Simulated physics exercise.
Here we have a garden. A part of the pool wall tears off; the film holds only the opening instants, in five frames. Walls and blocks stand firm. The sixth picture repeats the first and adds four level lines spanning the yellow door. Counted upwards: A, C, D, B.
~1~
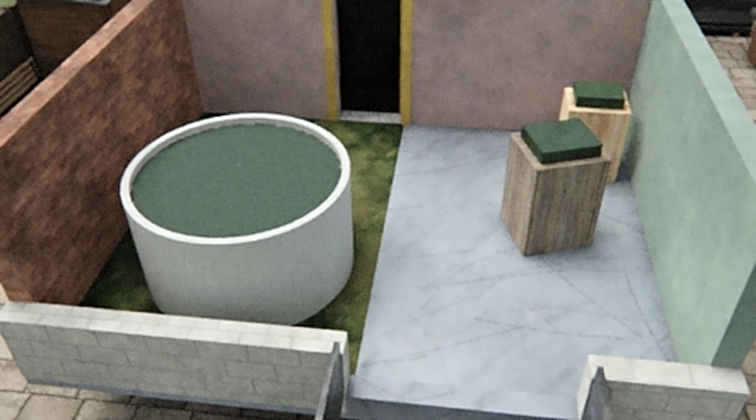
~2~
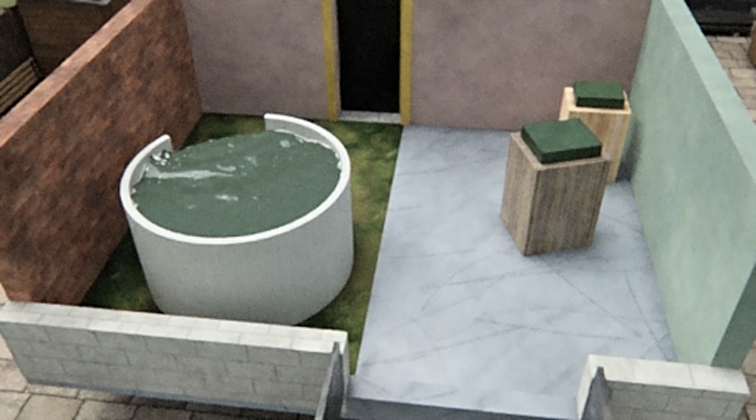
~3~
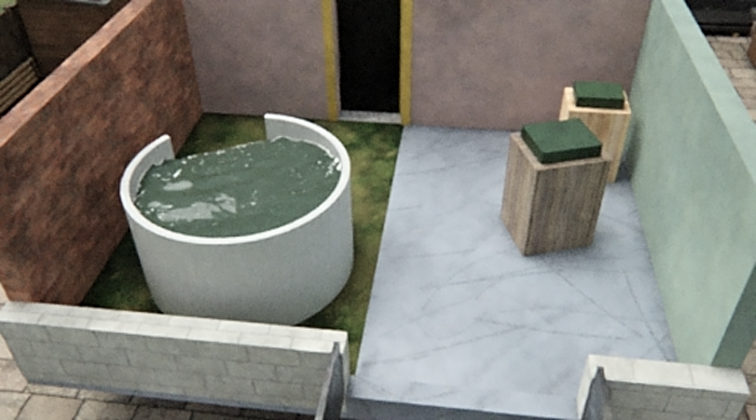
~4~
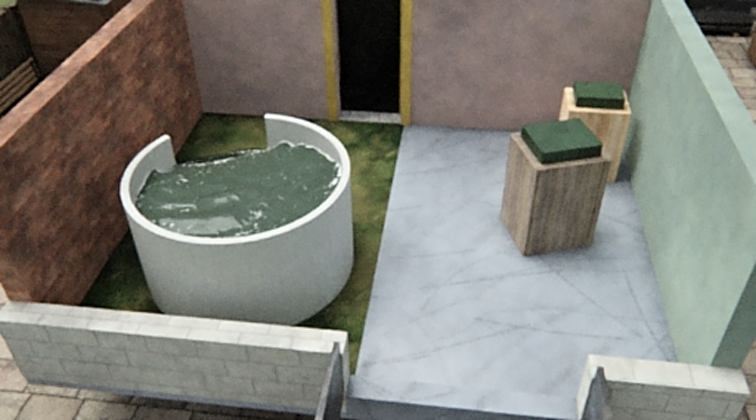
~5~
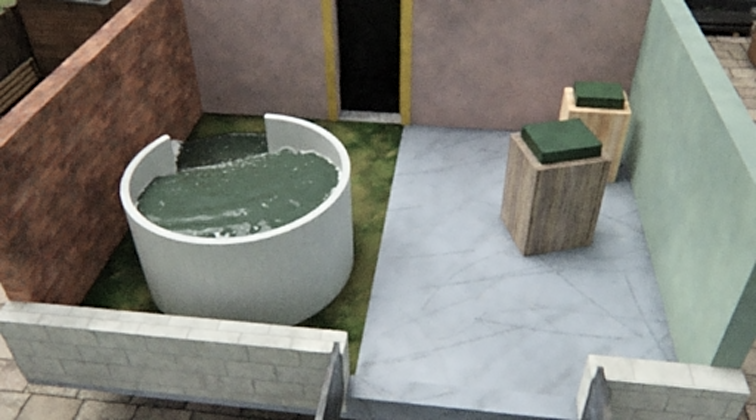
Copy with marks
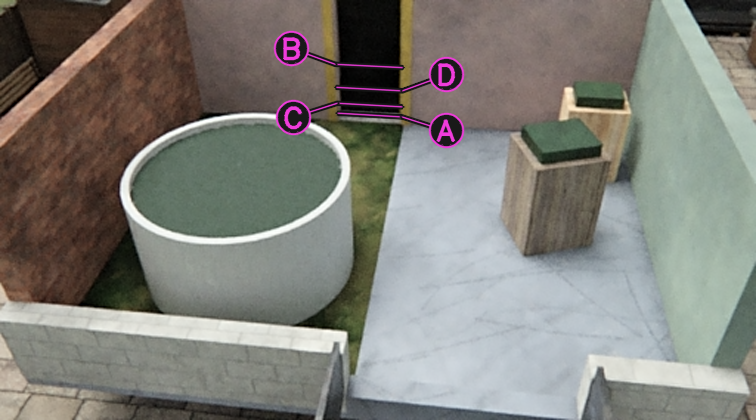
In a walled garden, a round white pool full of dark green water sits still on the grass, beside grey paving with two wooden blocks. A section of its back rim disappears, leaving a gap, and the water churns with pale ripples as its surface sinks lower inside the pool.
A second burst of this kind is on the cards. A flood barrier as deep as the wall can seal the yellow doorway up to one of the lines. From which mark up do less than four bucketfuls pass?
Line C just does it.
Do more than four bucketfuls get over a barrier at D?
No, that is safe.
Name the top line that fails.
That would be A.
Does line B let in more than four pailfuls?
No, that is safe.
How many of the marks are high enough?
Three of them.
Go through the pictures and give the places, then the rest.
Water in the pool at rest, its middle at (239, 177); foot of the yellow doorway at (369, 122); open gate at (466, 339).
Water covers 2 % of the ground, its front hidden from here.
Water covers 5 % of the ground, its front hidden from here.
Water covers 9 % of the ground and shows as far out as (143, 207).
Water covers 14 % of the ground and shows as far out as (142, 208).
On the marked copy, A at (369, 115); B at (368, 65); C at (369, 105); D at (369, 89); from the bottom up A, C, D, B.
For line A, about 8 bucketfuls get in.
For line B, nothing gets over.
For line C, a splash gets over, under a bucket.
For line D, nothing gets over.
